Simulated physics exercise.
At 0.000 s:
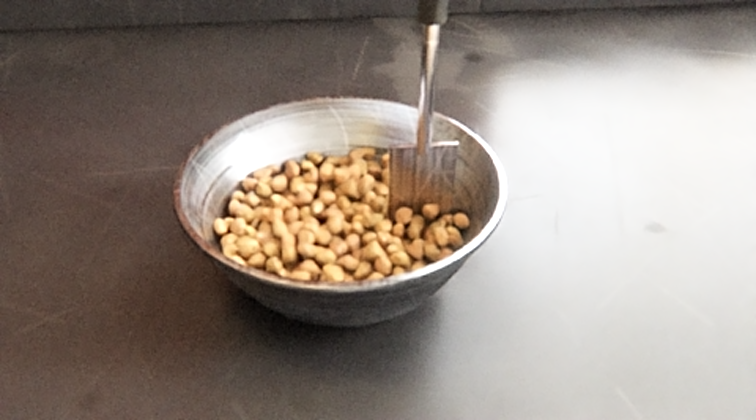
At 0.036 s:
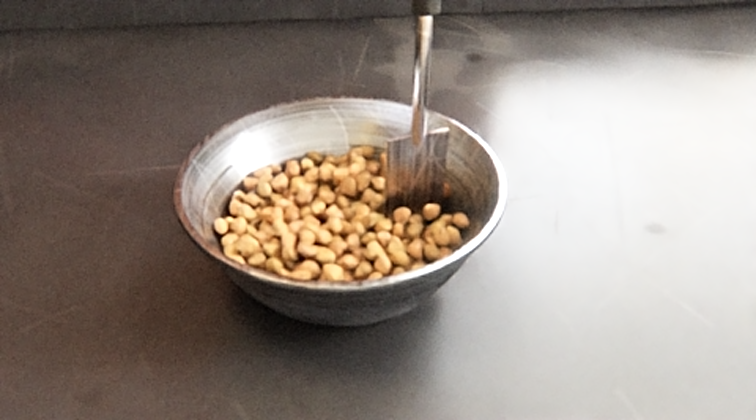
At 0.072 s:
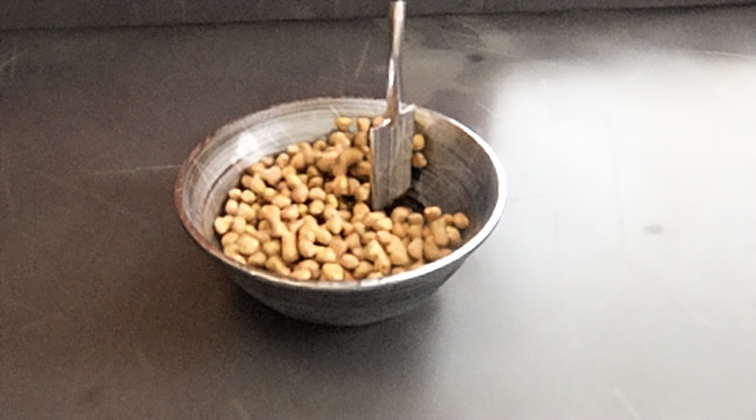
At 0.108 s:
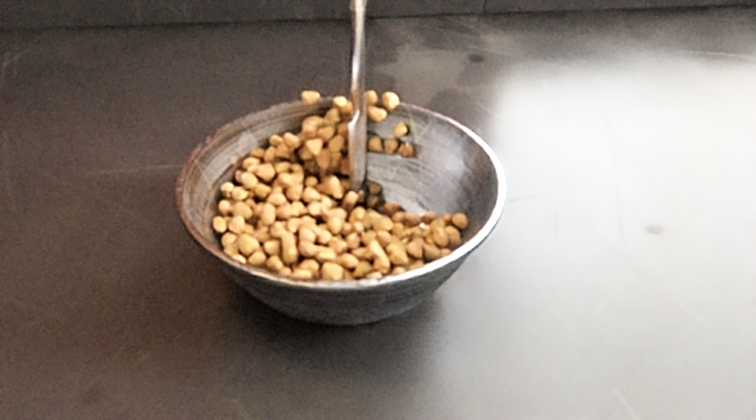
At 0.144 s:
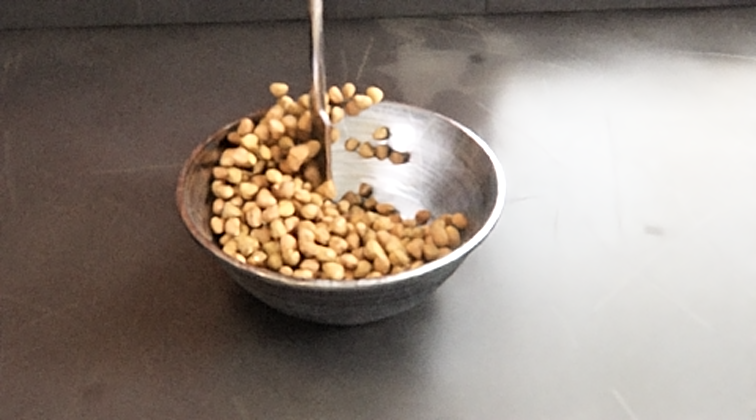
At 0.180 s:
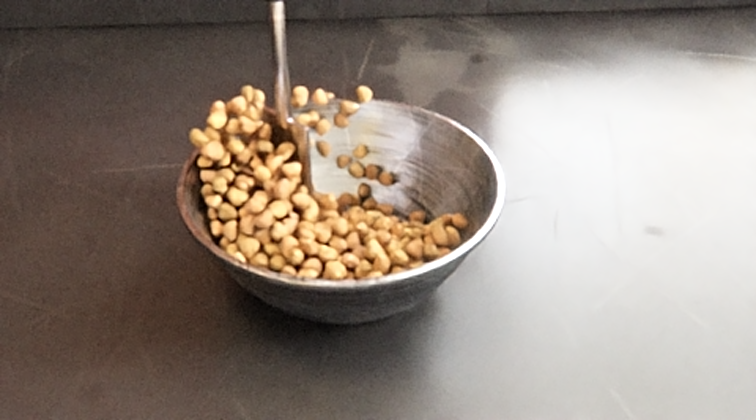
On a dark metal surface, a paddle sweeps leftward through a bowl, heaping tan beans up.
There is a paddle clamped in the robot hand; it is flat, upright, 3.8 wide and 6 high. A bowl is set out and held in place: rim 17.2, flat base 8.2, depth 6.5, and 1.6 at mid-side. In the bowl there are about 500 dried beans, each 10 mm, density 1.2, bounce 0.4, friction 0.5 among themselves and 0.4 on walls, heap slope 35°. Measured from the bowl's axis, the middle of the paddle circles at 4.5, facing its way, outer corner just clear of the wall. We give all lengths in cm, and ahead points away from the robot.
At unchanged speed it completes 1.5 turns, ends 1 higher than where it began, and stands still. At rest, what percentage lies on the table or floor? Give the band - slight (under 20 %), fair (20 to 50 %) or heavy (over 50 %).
Band: Fair.
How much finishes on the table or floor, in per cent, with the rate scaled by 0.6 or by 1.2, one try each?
First try close to 15, second close to 35, in per cent.
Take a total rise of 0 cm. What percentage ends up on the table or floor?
Around 35 percent of it.
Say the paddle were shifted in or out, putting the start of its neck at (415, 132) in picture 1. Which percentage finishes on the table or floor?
25 %.
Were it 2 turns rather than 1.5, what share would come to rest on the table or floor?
Then roughly 35 percent.
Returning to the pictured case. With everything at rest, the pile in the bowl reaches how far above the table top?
Around 6.0 cm above the table.
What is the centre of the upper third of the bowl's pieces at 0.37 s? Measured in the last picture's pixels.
Roughly pixel (419, 235).
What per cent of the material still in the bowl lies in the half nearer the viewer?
About 50 %.
After 0.37 s, 289° round, highest piece 11 above the table; 427 in the bowl, 34 on the table or floor, 34 in flight or on the tool.
After 0.56 s, 85° round, highest piece 9 above the table; 374 in the bowl, 103 on the table or floor, 18 in flight or on the tool.
After 0.85 s, 180° round, highest piece 6 above the table; 347 in the bowl, 147 on the table or floor, 1 in flight or on the tool.
After 1.55 s, 180° round, highest piece 6 above the table; 347 in the bowl, 148 on the table or floor.
At rest, 347 in the bowl, 148 on the table or floor. That is 30 % on the table or floor.
